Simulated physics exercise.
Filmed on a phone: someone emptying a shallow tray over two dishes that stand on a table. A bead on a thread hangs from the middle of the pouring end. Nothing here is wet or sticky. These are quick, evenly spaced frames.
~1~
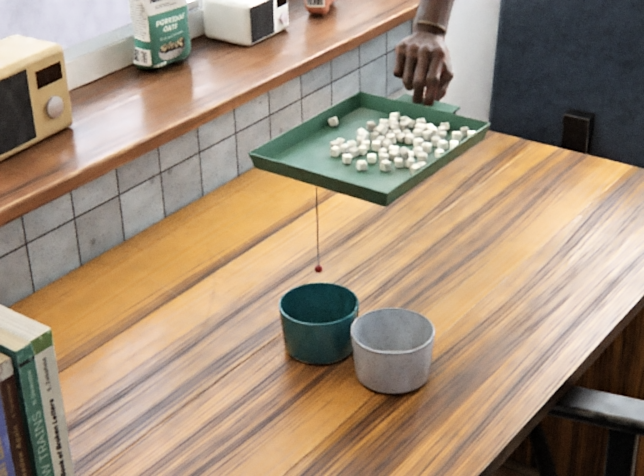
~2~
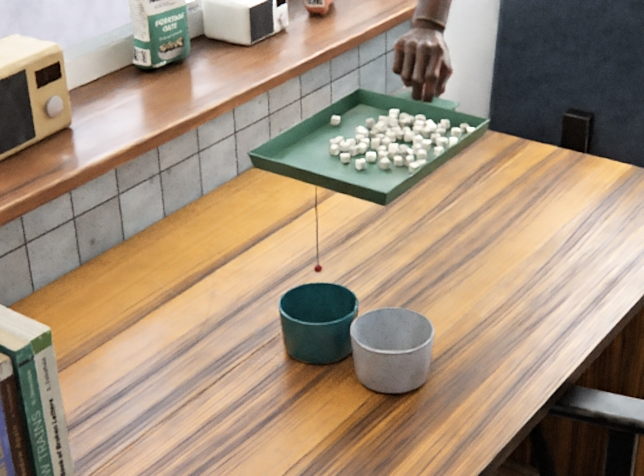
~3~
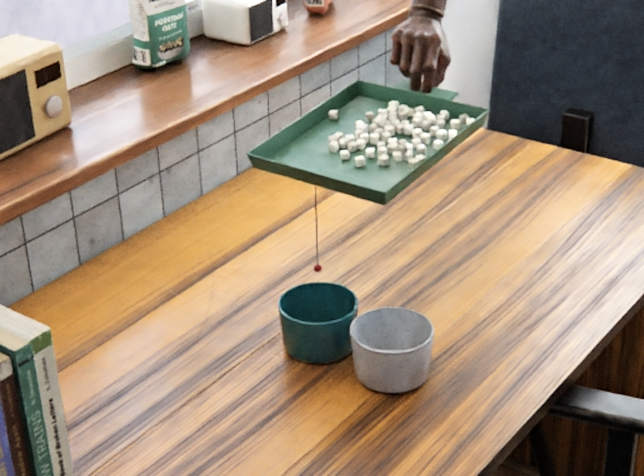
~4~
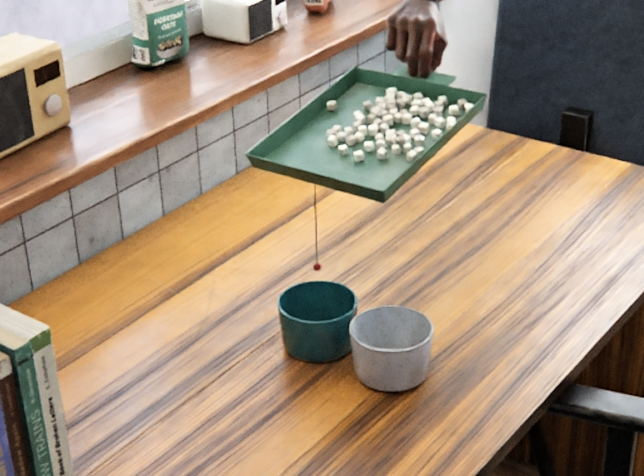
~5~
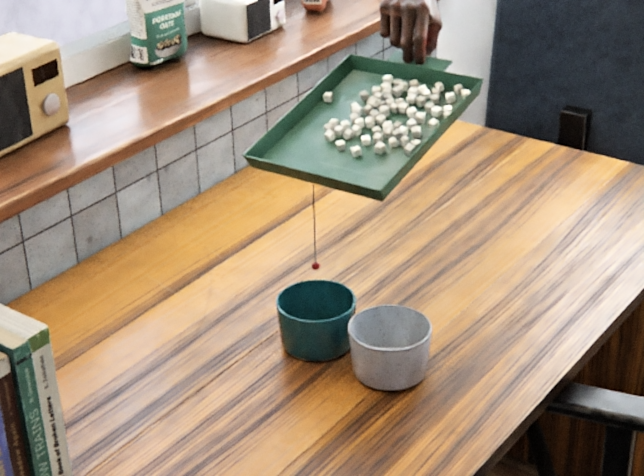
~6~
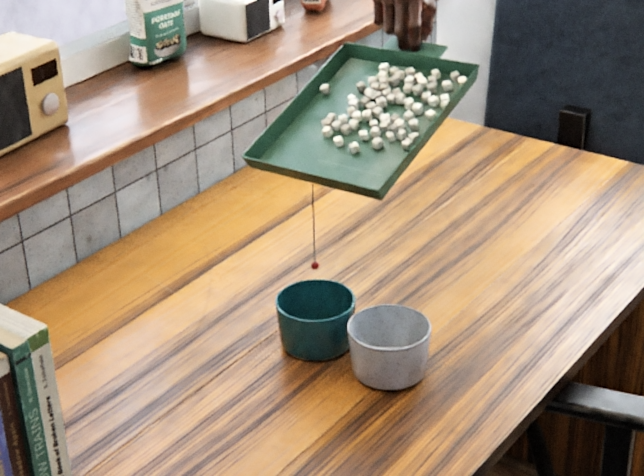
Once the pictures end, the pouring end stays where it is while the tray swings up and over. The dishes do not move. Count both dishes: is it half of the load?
Caught overall: Under half.
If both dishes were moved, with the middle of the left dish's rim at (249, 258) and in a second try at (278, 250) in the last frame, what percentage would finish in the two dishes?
Near 30 % and 0 %.
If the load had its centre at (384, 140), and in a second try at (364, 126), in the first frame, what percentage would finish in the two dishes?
The first gives 30 %, the second 20 %.
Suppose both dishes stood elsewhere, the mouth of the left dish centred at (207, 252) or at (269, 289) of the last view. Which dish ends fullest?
First the right-hand dish, then the left-hand dish.
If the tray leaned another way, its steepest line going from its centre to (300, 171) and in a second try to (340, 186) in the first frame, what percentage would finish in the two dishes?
About 0 and 70 per cent.
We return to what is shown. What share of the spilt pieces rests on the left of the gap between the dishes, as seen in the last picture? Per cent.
It comes to 100 per cent or so.
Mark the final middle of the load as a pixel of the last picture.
Close to (245, 331).
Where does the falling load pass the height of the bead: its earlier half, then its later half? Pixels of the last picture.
The first part at (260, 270); the rest at (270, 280).
Just after the last frame, tray tipped steeply; almost all on the tray; just a few in the left dish; about a tenth in the air.
A moment on, tray tipped past a quarter turn; roughly half on the tray; about a tenth in the left dish; roughly a quarter outside both; roughly a quarter in the air.
Further on, tray tipped past a quarter turn; roughly a quarter in the left dish; the larger part outside both.
When it is over, tray tipped past a quarter turn; not one in the right dish; roughly a quarter in the left dish; the larger part outside both.
